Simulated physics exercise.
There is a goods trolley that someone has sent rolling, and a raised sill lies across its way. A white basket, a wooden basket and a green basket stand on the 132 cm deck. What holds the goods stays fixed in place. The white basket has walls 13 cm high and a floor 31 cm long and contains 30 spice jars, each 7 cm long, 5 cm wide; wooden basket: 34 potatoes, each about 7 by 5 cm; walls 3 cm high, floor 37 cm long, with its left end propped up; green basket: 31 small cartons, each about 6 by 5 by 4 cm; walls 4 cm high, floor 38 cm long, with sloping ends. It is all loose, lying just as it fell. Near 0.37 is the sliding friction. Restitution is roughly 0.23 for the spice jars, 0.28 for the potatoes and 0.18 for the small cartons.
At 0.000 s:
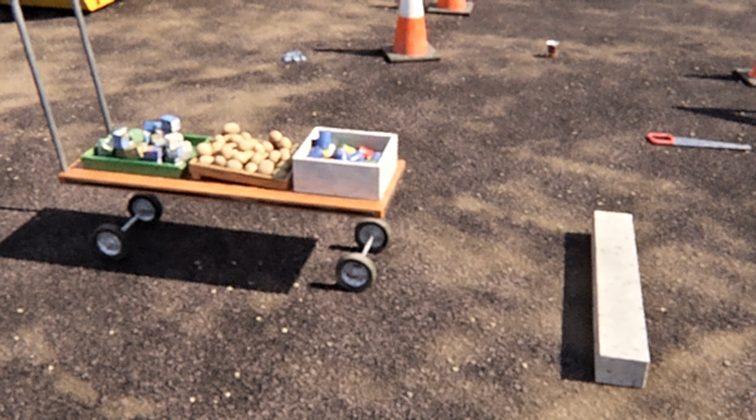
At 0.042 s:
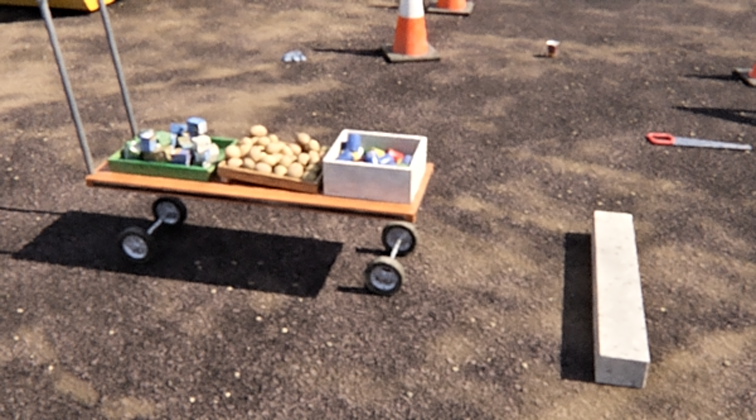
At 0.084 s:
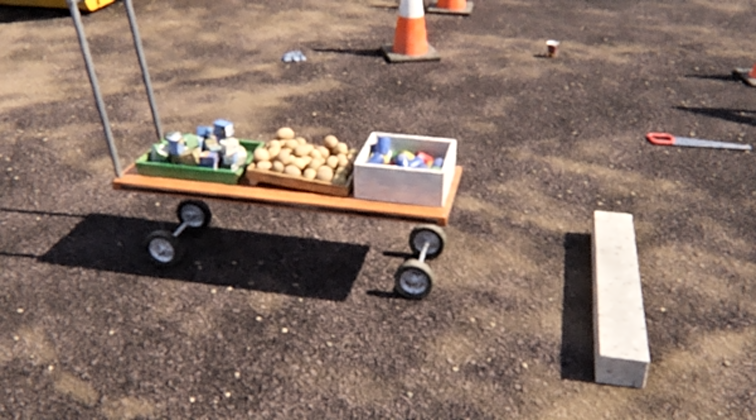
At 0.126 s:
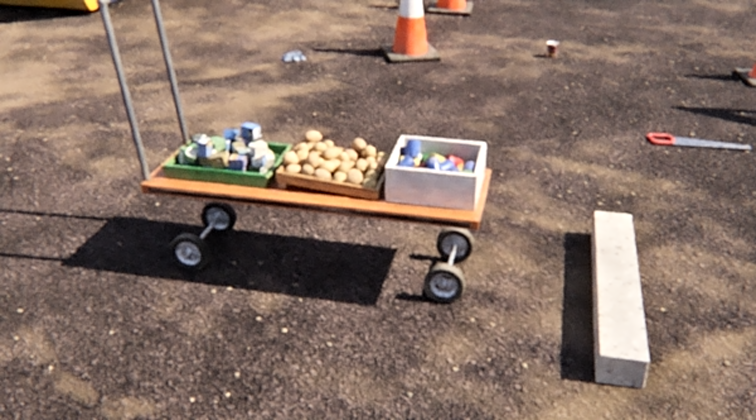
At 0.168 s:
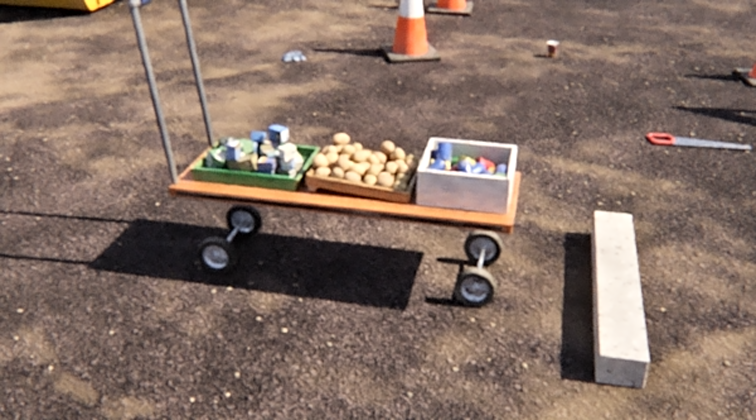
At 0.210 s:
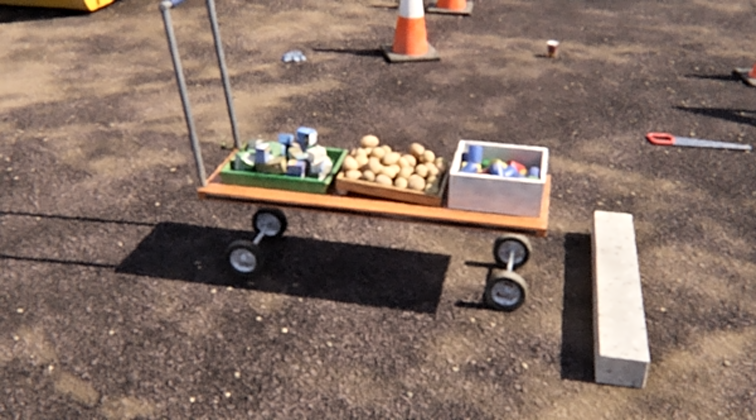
The footage shows a trolley carrying a green basket of small cartons, a wooden basket of rounded tan items and a white basket of small colourful items as it rolls steadily rightward across dark ground, nearing a pale raised sill.
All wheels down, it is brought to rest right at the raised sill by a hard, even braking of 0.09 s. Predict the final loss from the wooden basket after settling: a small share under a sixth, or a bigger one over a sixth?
In the end the wooden basket has shed a bigger share, over a sixth.
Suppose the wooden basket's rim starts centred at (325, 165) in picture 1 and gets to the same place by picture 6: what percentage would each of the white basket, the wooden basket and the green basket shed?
White basket 0, wooden basket 10, green basket 20 per cent.
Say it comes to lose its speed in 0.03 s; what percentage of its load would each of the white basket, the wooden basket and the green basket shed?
That way you'd get white basket at 0, wooden basket at 30, and green basket at 40 percent.
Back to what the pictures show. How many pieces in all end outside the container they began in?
Estimate: About 25.
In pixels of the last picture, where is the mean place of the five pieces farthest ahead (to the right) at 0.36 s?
Close to (605, 192).
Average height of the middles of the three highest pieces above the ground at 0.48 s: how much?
I'd say near 62 cm.
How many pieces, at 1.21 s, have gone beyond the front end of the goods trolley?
Close to 3.
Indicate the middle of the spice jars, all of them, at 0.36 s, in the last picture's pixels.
Centre approx. at (582, 189).
After 0.26 s, braking starts.
After 0.36 s, white basket 30 in, 0 out, wooden basket 32 in, 2 out and green basket 28 in, 3 out.
After 0.48 s, white basket 29 in, 1 out, wooden basket 31 in, 3 out and green basket 20 in, 11 out.
After 0.71 s, white basket 28 in, 2 out, wooden basket 28 in, 6 out and green basket 20 in, 11 out.
Final count (at 1.21 s), white basket 28 in, 2 out, wooden basket 25 in, 9 out and green basket 19 in, 12 out. Asked share, 9 of 34, 26 per cent.
